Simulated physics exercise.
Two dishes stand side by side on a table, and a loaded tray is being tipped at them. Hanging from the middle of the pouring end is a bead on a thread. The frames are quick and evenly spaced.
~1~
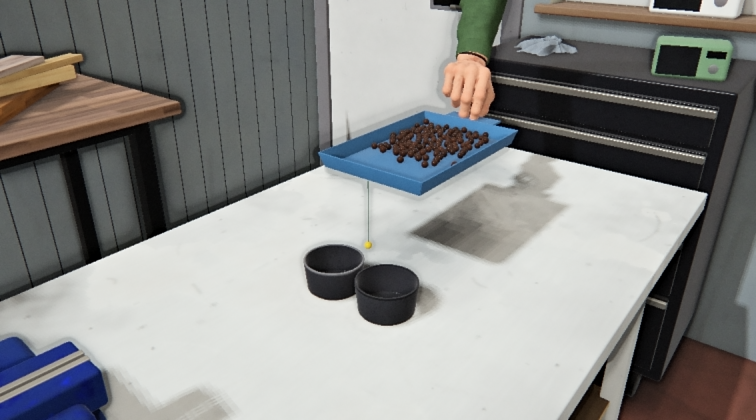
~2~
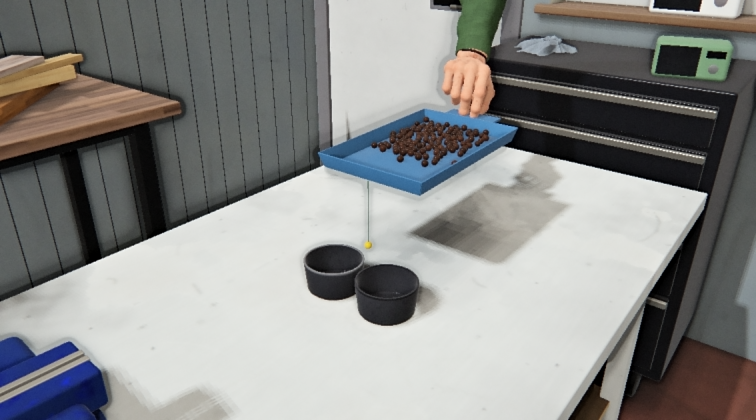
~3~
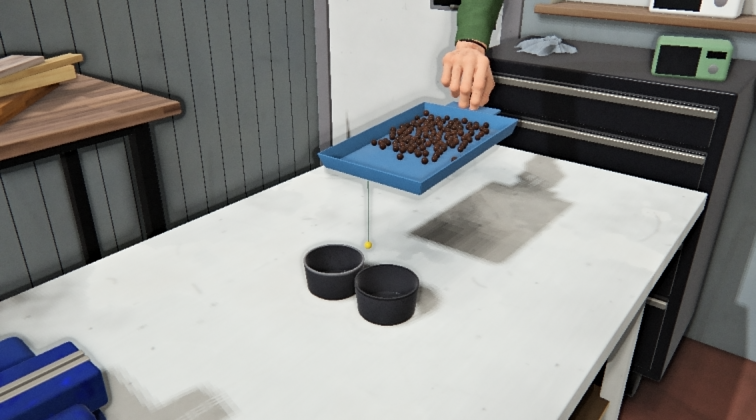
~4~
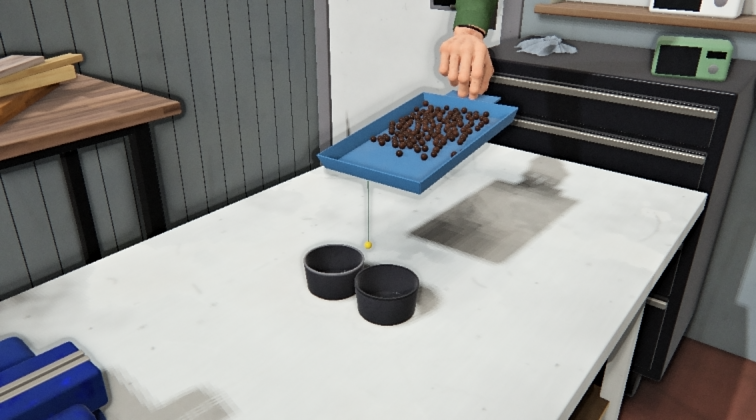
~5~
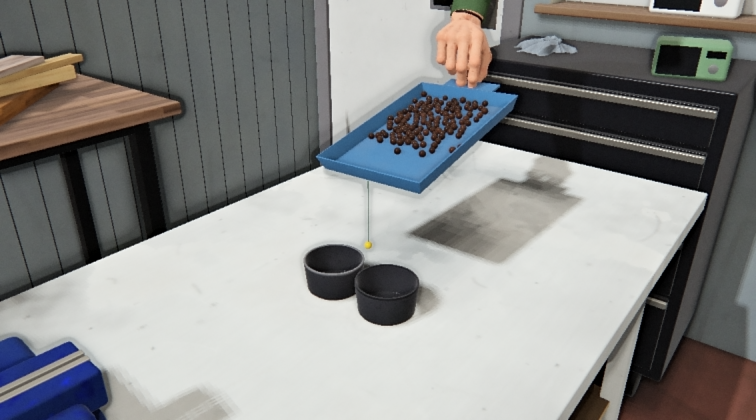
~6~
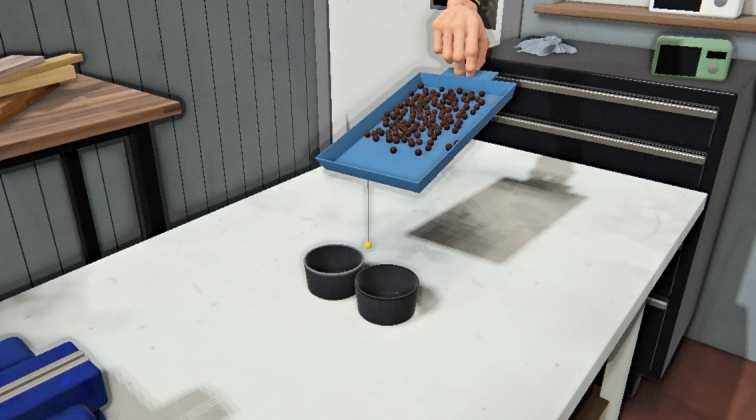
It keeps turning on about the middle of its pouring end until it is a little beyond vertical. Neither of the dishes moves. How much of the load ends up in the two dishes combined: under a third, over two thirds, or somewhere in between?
Somewhere in between.
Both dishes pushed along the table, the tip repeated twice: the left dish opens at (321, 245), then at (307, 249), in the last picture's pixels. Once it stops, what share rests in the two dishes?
Trial 1 60%, trial 2 80%.
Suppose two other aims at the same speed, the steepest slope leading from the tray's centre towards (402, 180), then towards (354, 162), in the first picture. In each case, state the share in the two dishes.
You'd get 70 per cent the first time and 10 per cent the second time.
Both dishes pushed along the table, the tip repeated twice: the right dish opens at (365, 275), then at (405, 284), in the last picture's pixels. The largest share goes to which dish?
Case one: The leftmost one; case two: The leftmost one.
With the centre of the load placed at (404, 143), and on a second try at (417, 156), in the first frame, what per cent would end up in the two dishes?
In order, 60 % then 60 %.
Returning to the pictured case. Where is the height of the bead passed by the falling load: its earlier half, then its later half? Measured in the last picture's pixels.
First close to (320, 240), next close to (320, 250).
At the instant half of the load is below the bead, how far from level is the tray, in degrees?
Roughly 95 degrees.
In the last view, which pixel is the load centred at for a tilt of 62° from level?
The middle of the pieces shows up near (346, 169).
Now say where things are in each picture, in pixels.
Corners of the pouring end (325, 152) and (420, 180), level; middle of the load (431, 144), chocolate balls; left dish (314, 282); right dish (367, 307); bead on its thread (368, 245), in the first picture.
Corners of the pouring end (325, 152) and (420, 180), level; middle of the load (431, 142), in the second picture.
Corners of the pouring end (324, 153) and (420, 180), tipped barely, lowest at the left corner; middle of the load (431, 137), in the third picture.
Corners of the pouring end (323, 154) and (419, 179), tipped a little, lowest at the left corner; middle of the load (431, 131), in the fourth picture.
Corners of the pouring end (323, 155) and (418, 179), tipped a little, lowest at the left corner; middle of the load (429, 124), in the fifth picture.
Corners of the pouring end (322, 156) and (417, 179), tipped clearly, lowest at the left corner; middle of the load (425, 119), every one on the move; left dish (314, 282); right dish (367, 307), in the sixth picture.
Just after the last frame, tray tipped steeply; the larger part on the tray; about a tenth in the left dish; about a tenth outside both; about a tenth in the air.
A moment on, tray tipped past a quarter turn; just a few on the tray; just a few in the right dish; roughly half in the left dish; roughly a third outside both; about a tenth in the air.
Further on, tray tipped past a quarter turn; just a few in the right dish; roughly half in the left dish; roughly half outside both.
When it is over, tray tipped past a quarter turn; just a few in the right dish; roughly half in the left dish; roughly half outside both.
